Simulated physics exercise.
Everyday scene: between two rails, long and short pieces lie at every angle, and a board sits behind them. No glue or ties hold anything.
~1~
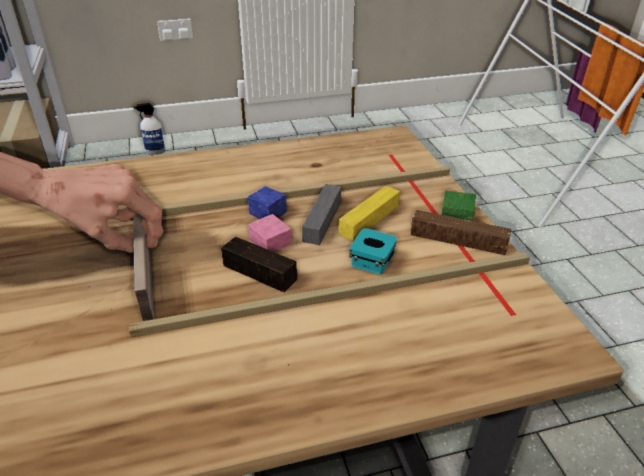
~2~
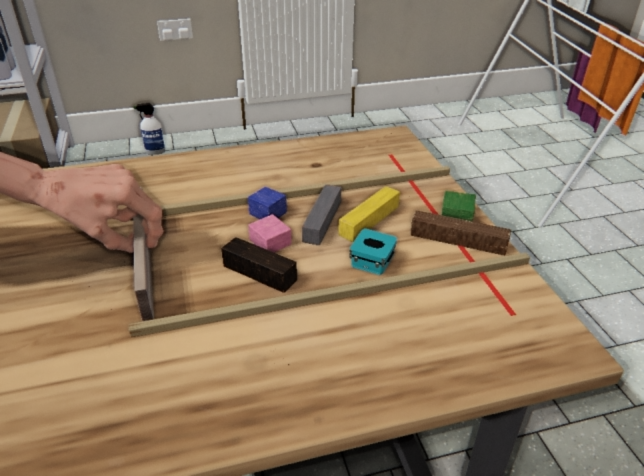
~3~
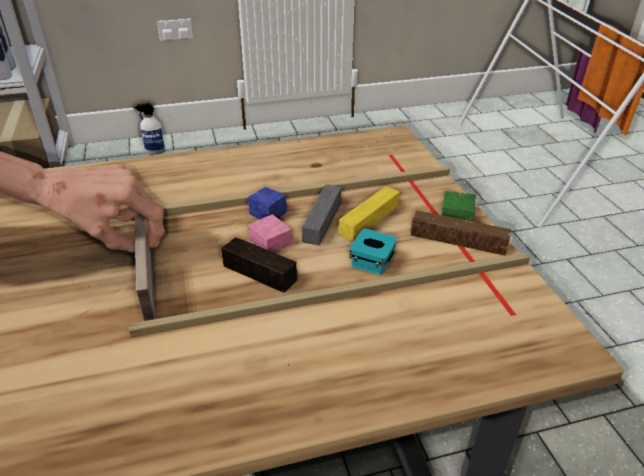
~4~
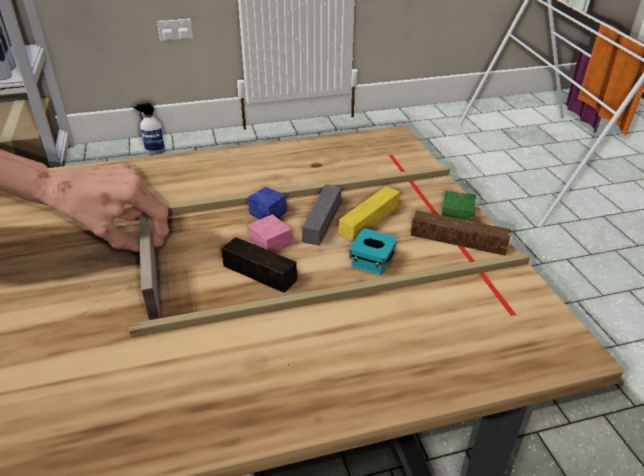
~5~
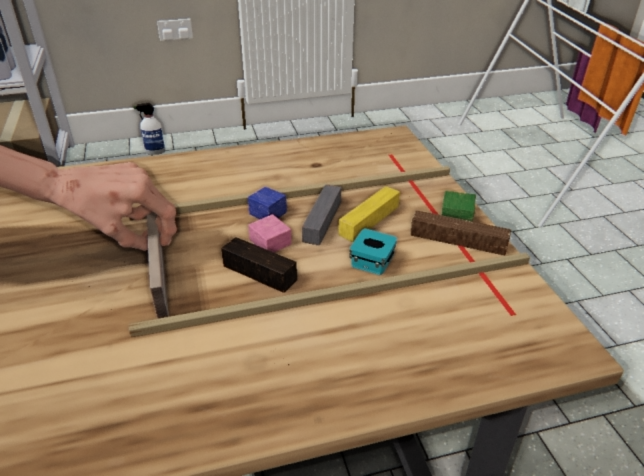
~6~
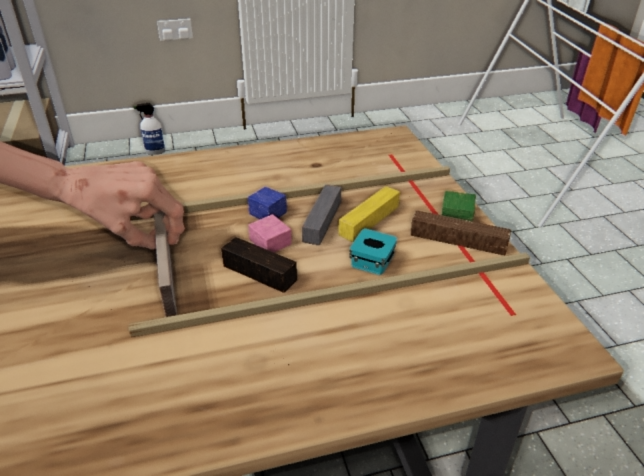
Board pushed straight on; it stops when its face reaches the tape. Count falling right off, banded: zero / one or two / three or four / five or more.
Band: Three or four.
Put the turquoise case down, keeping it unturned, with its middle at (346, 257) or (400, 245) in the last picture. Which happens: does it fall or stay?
For the two starting spots, it stays where it is; it stays where it is.
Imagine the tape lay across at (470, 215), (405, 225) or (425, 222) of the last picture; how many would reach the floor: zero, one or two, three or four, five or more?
In turn: Five or more; none; either one or two.
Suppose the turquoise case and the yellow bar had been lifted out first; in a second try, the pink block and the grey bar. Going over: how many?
First try: 2 fallen; other try: 2.
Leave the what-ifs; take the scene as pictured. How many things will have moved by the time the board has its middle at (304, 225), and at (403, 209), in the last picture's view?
First 5 and then 8.
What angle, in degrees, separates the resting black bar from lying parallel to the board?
I'd put it at about 0°.
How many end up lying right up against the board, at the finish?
Tally at the end: 3.
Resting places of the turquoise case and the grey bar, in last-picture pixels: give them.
Final spots - turquoise case (496, 230), grey bar (463, 191).
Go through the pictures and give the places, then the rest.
In the first frame, green block (458, 208); brown bar (460, 232); yellow bar (370, 213); board (142, 250); tape (440, 220).
In the second frame, brown bar (460, 232); pink block (270, 234).
In the third frame, yellow bar (370, 213); grey bar (323, 214).
In the fourth frame, green block (458, 208); turquoise case (373, 252).
In the fifth frame, brown bar (460, 232); blue block (267, 205).
In the sixth frame, green block (458, 208); brown bar (460, 232); yellow bar (370, 213); board (164, 246); tape (440, 220).
Soon after, none off yet; green block at rest near (458, 208); brown bar at rest near (460, 232); yellow bar at rest near (372, 213).
At rest, the number that fall off is three or four; fallen, yellow bar, brown bar and green block.
